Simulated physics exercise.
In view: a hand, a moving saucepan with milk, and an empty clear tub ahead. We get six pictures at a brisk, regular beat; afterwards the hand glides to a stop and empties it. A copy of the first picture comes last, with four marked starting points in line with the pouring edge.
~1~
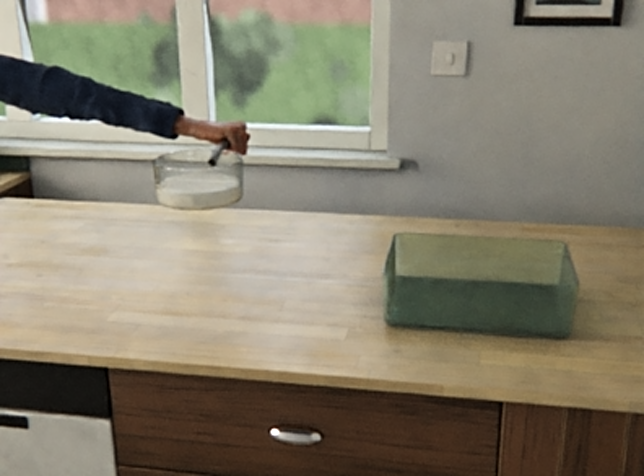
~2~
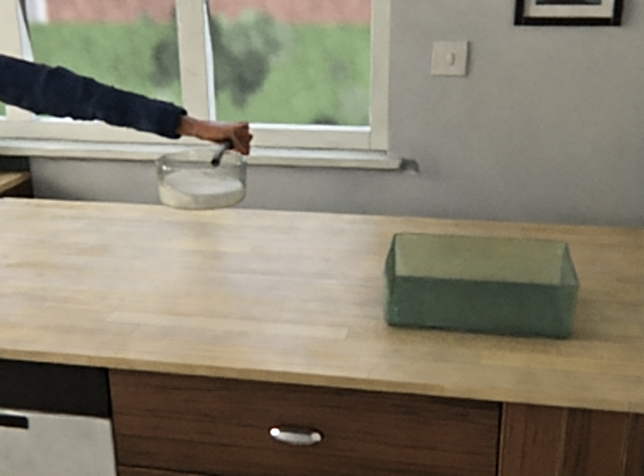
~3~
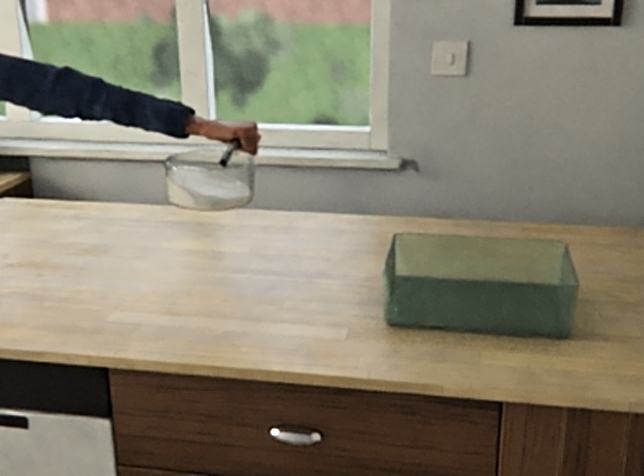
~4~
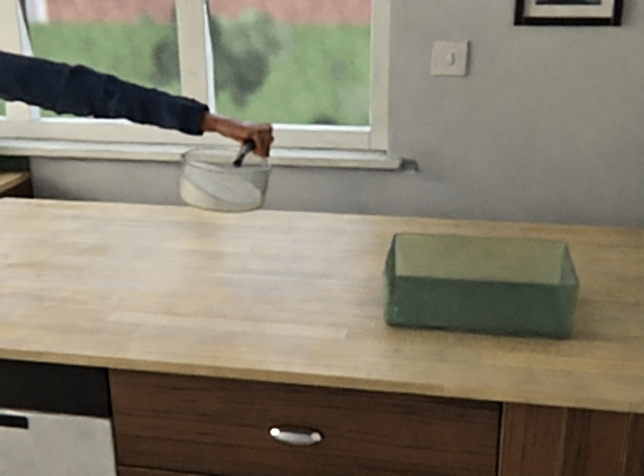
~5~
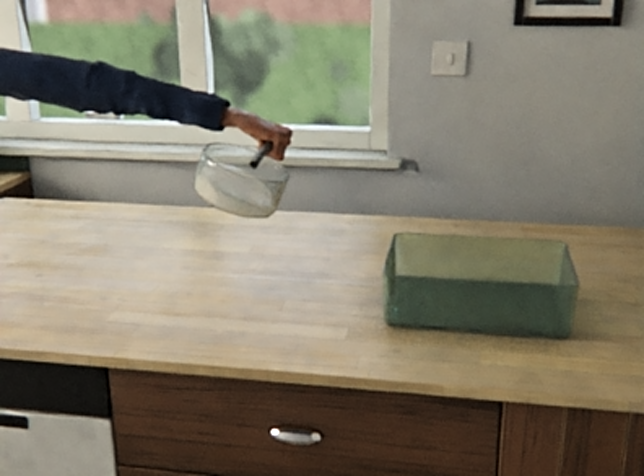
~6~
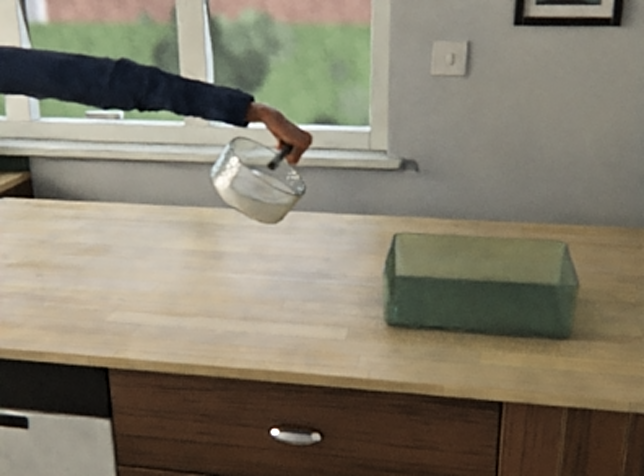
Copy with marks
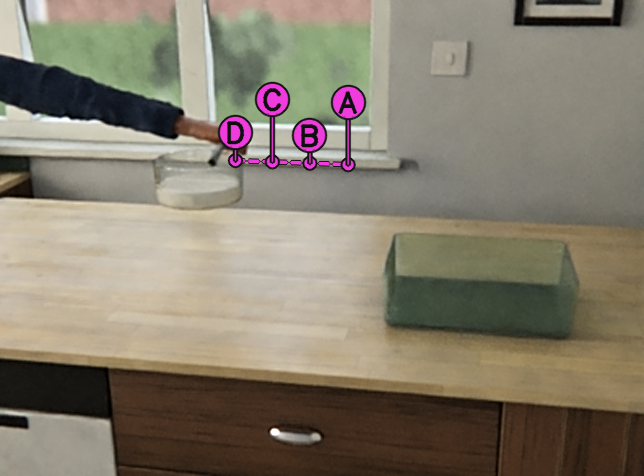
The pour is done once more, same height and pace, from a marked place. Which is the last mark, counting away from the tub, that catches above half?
Choose C.
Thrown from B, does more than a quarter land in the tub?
Yes, it does.
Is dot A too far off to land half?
No, not at all.
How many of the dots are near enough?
Three of them.
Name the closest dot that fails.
Here it is dot D.
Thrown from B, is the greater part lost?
No, not at all.
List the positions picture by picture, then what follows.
In the first picture, upright, lip at (239, 160); tub from (384, 324) to (571, 337); nothing has left yet.
In the second picture, upright, lip at (242, 160); nothing has left yet.
In the third picture, upright, lip at (252, 162); nothing has left yet.
In the fourth picture, tipped about 8°, lip at (267, 168); nothing has left yet.
In the fifth picture, tipped about 20°, lip at (286, 178); nothing has left yet.
In the sixth picture, tipped about 36°, lip at (303, 191); nothing has left yet.
In magenta, A at (348, 164); B at (309, 163); C at (272, 161); D at (235, 160).
For dot A, about 86 % lands in the tub, 4 % falls short and 10 % goes beside or beyond.
For dot B, about 84 % lands in the tub, 4 % falls short and 12 % goes beside or beyond.
For dot C, about 67 % lands in the tub, 26 % falls short and 7 % goes beside or beyond.
For dot D, about 21 % lands in the tub, 76 % falls short and 3 % goes beside or beyond.
